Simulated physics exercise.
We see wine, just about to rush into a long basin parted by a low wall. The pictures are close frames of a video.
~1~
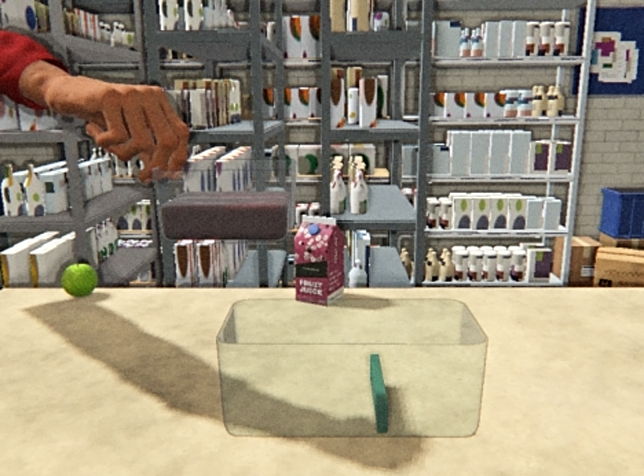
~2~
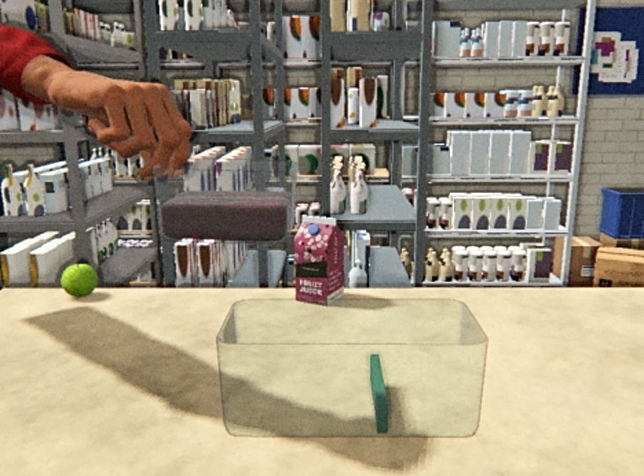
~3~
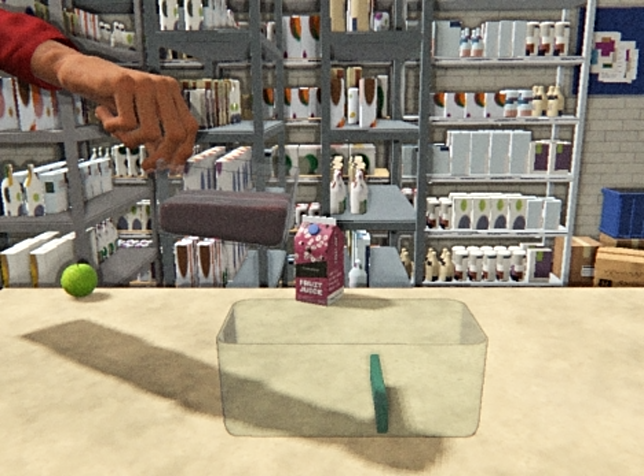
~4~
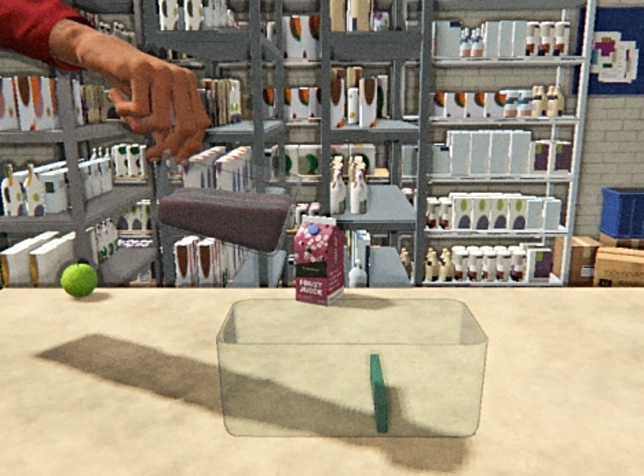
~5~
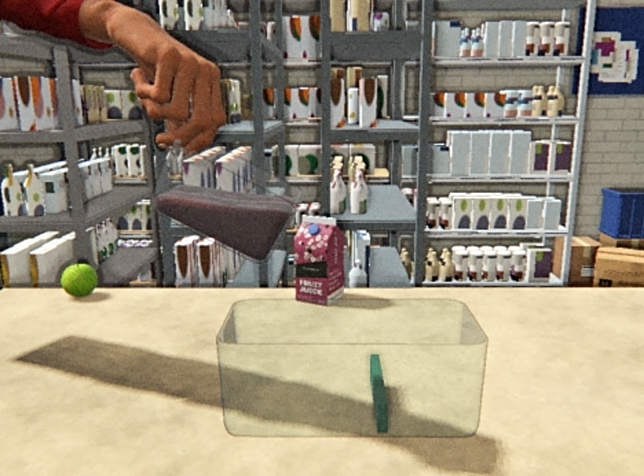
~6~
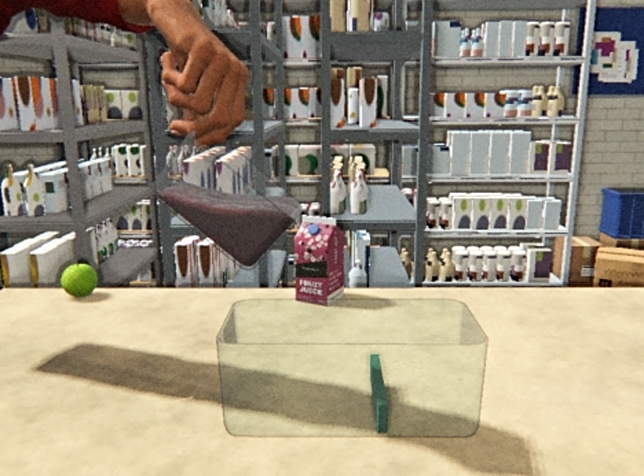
A dark maroon block-like vessel hangs in the air at left of centre and tips steadily, its right end dipping, while a hand in a red sleeve above it shifts rightward. The view, level and still, faces a pale counter before grey shelves of bottles and cartons. A clear basin with a low green divider stands in front of a pink juice carton, a green fruit at left, as shadows slide across the counter.
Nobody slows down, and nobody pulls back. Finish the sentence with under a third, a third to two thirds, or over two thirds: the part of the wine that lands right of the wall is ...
It is under a third.
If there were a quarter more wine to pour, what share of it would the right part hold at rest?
About 10 %.
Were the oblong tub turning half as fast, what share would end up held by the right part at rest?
I'd say close to 5 %.
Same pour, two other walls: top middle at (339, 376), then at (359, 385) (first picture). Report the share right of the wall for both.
First try 45 per cent, second try 20 per cent.
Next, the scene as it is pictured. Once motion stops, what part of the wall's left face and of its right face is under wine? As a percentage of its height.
It settles around 60 on the left side and around 10 on the right side.
A moment on, the oblong tub is tipped on its side and 28 per cent is still to pour, 31 is left of the wall and 0 right of it.
Next, the oblong tub is tipped right over and 11 per cent is still to pour, 73 is left of the wall and 3 right of it.
Then the oblong tub is tipped right over and 2 per cent is still to pour, 82 is left of the wall and 9 right of it.
Later the oblong tub is tipped right over and 0 per cent is still to pour, 86 is left of the wall and 10 right of it.
In the end 86 per cent lies left of the wall, 10 right of it and 4 outside.
